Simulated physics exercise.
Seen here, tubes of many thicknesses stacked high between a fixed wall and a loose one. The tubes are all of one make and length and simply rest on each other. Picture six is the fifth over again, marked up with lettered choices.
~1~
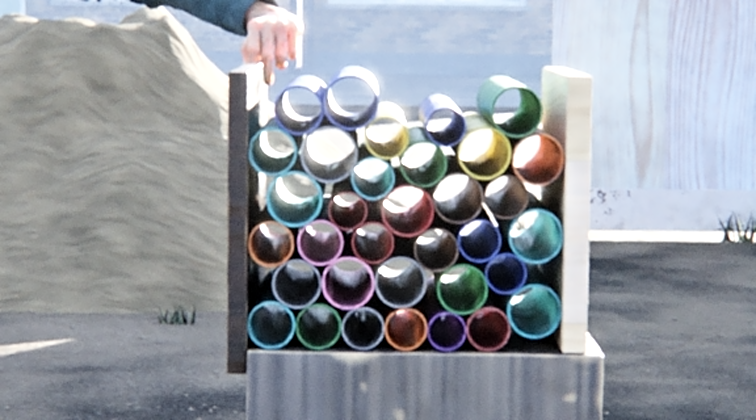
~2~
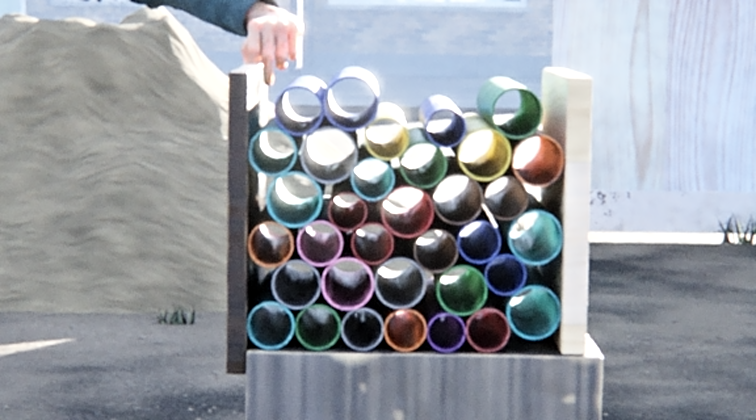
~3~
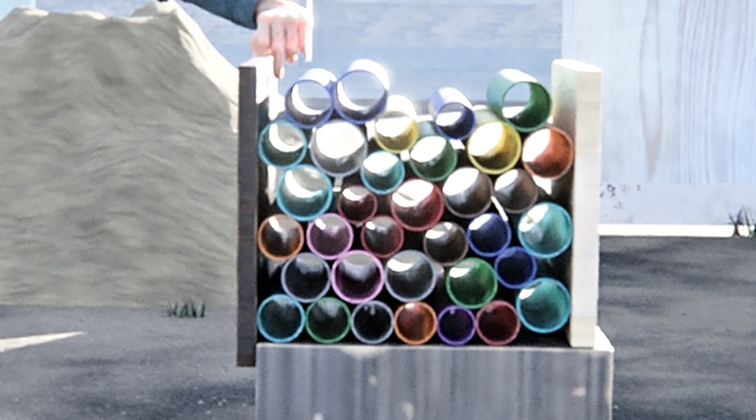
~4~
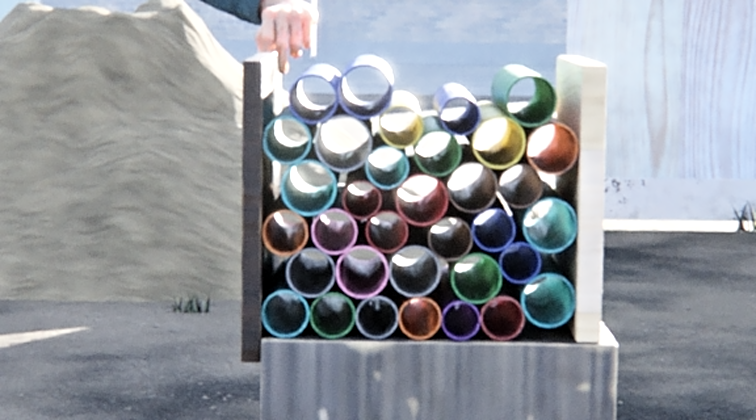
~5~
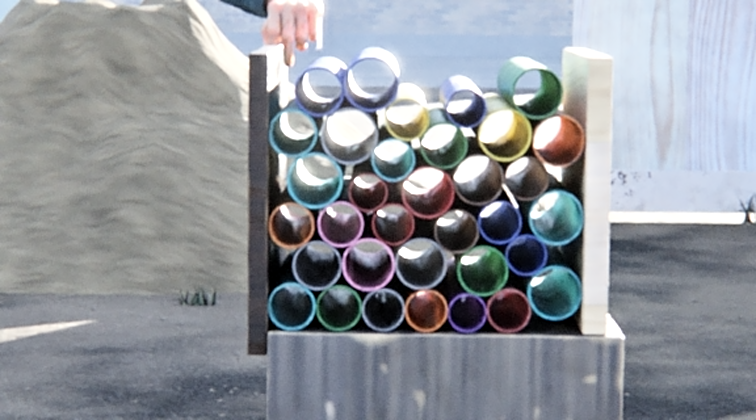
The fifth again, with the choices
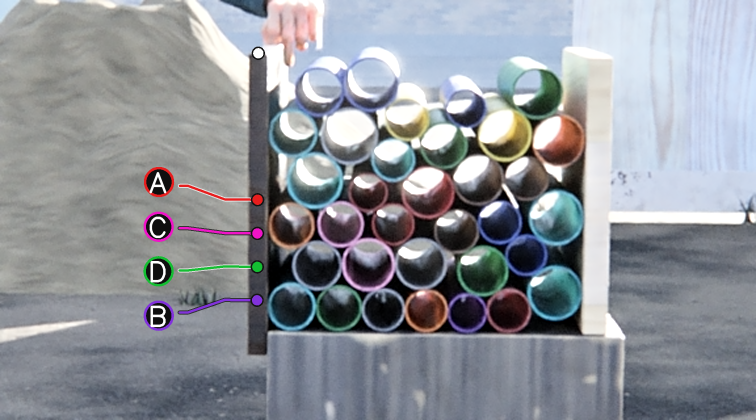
A hand resting at the left board of a stack of colourful open tubes, the view shifting slightly while the tubes stay still.
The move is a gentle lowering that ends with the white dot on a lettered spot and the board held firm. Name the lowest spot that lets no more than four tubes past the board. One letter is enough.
Slide it to C.
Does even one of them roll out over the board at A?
Yes, at A.
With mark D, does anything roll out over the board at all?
At D: Yes.
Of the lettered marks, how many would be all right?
Two of them.
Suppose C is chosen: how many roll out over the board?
It comes to two.
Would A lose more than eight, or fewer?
At A, fewer than eight.
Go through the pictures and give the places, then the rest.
In the first picture, a red tube (488, 329); a turquoise tube (535, 311); a brown tube (437, 250).
In the second picture, a brown tube (436, 251); a red tube (408, 212).
In the third picture, a brown tube (516, 191); a blue tube (308, 104).
In the fourth picture, side board (262, 194); a turquoise tube (285, 314).
In the fifth picture, a red tube (508, 311); a turquoise tube (555, 293); a brown tube (457, 231).
On the marked copy, A at (258, 200); B at (257, 300); C at (257, 233); D at (257, 267); the white dot at (258, 54).
With C. Early on, top of the board (269, 131).
Further on, top of the board (269, 221).
At the end, top of the board (268, 233), two out over the board.
As for the rest, A two out over the board; B more than four out over the board; D more than four out over the board.
